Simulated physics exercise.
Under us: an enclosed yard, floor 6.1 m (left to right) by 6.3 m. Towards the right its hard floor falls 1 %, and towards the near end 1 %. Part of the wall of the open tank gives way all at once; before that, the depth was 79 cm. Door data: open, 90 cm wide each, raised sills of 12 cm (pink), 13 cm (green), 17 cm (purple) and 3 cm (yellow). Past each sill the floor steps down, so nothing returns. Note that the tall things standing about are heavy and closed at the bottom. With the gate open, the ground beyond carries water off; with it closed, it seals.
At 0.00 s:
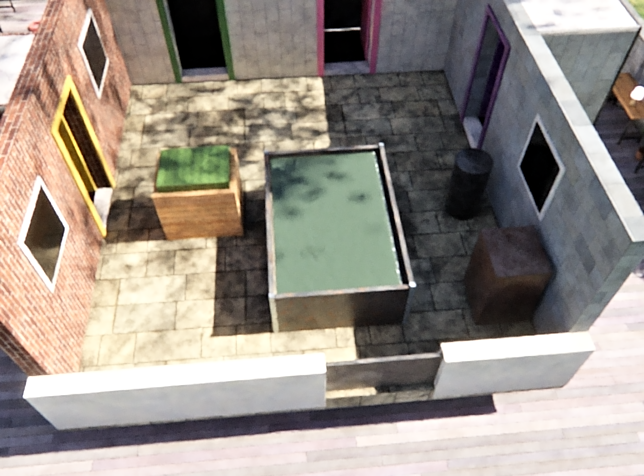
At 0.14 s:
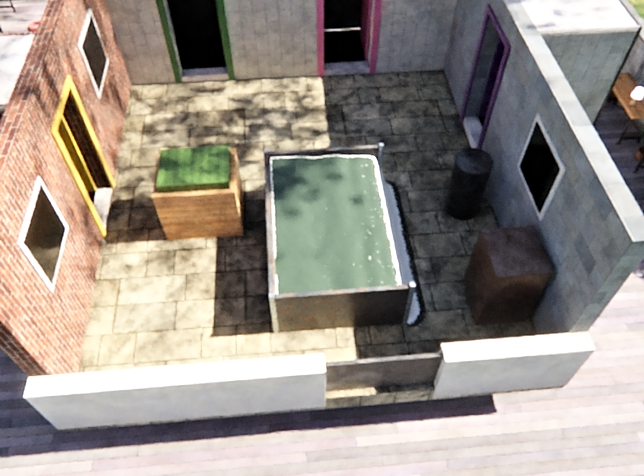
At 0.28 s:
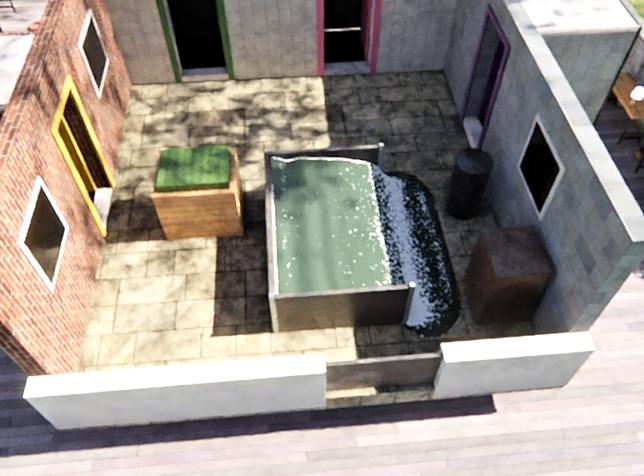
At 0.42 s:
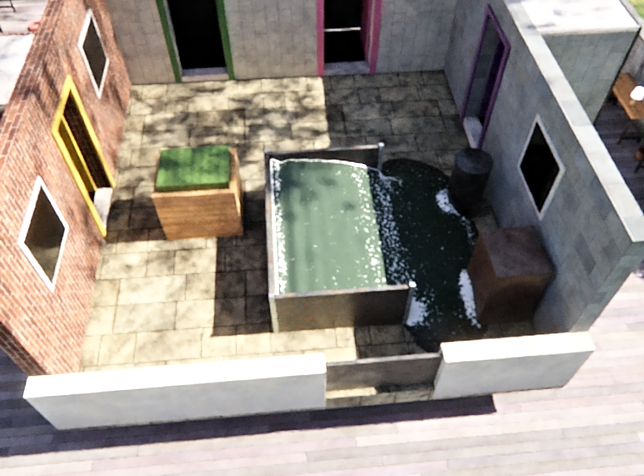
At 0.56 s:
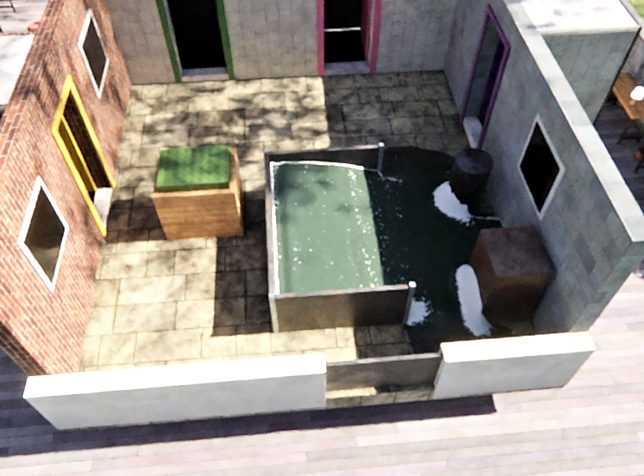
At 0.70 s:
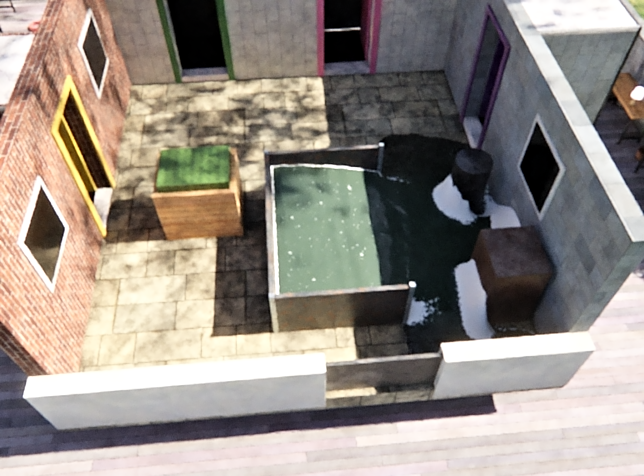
In a walled yard, water bursts from an open tank's right side and spreads around a barrel and brown box.
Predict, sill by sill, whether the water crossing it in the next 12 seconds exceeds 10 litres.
My prediction: At the pink door it is above 10 litres; at the green door it is 10 litres or less; at the purple door it is above 10 litres; at the yellow door it is above 10 litres.
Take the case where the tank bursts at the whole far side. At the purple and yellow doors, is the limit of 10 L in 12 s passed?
Purple door doesn't reach it, yellow door surpasses it.
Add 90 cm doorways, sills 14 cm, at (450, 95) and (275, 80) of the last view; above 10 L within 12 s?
The first doorway goes beyond and the second stays inside.
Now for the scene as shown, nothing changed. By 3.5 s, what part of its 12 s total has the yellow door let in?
Share by then: ~ 0 %.
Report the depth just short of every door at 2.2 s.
In cm: Pink 2, green 0, purple 22, yellow 0.
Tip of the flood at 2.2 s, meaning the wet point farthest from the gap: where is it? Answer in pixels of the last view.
Near (438, 75).
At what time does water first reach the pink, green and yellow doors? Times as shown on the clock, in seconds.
Door times: Pink 2.2 s / green 3.2 s / yellow 4.5 s.
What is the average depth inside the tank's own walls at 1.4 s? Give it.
I'd put the mean depth near 31 centimetres.
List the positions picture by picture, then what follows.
The first frame shows still water, 79 cm deep, in the open tank at (332, 217).
In the second frame, water pours out at (390, 234) and has run 1.3 m, to (410, 323); typically 6 cm deep outside, 79 cm at the open tank's back.
In the third frame, the front is at (401, 176), 1.5 m from the gap at (389, 237); 2.1 m2 of floor is under water; 76 cm left at the back of the open tank.
In the fourth frame, water pours out at (389, 238) and has run 1.8 m, to (416, 165); typically 15 cm deep outside, 68 cm at the open tank's back.
In the fifth frame, the front is at a hidden place, 2.2 m from the gap at (389, 239); 5.3 m2 of floor is under water; 67 cm left at the back of the open tank.
In the sixth frame, water pours out at (389, 239) and has run 2.7 m, to a hidden place; typically 16 cm deep outside, 62 cm at the open tank's back.
After 1.4 s water covers 25 % of the floor and is deepest (68 cm) near (496, 243); pink door not reached, green door not reached, purple door 28 cm at the sill, 5 L in, yellow door not reached.
After 2.2 s water covers 30 % of the floor and is deepest (48 cm) near (537, 363); pink door not reached, green door not reached, purple door 22 cm at the sill, 30 L in, yellow door not reached.
After 3.5 s water covers 60 % of the floor and is deepest (34 cm) near (74, 400); pink door 17 cm at the sill, 7 L in, green door 3 cm at the sill, 0 L in, purple door 14 cm at the sill, 38 L in, yellow door not reached.
After 7.0 s water covers 95 % of the floor and is deepest (20 cm) near (524, 326); pink door 10 cm at the sill, 19 L in, green door 3 cm at the sill, 0 L in, purple door 13 cm at the sill, 39 L in, yellow door 10 cm at the sill, 36 L in.
After 12.0 s water covers 95 % of the floor and is deepest (15 cm) near (162, 393); pink door 7 cm at the sill, 19 L in, green door 6 cm at the sill, 0 L in, purple door 11 cm at the sill, 39 L in, yellow door 7 cm at the sill, 111 L in.
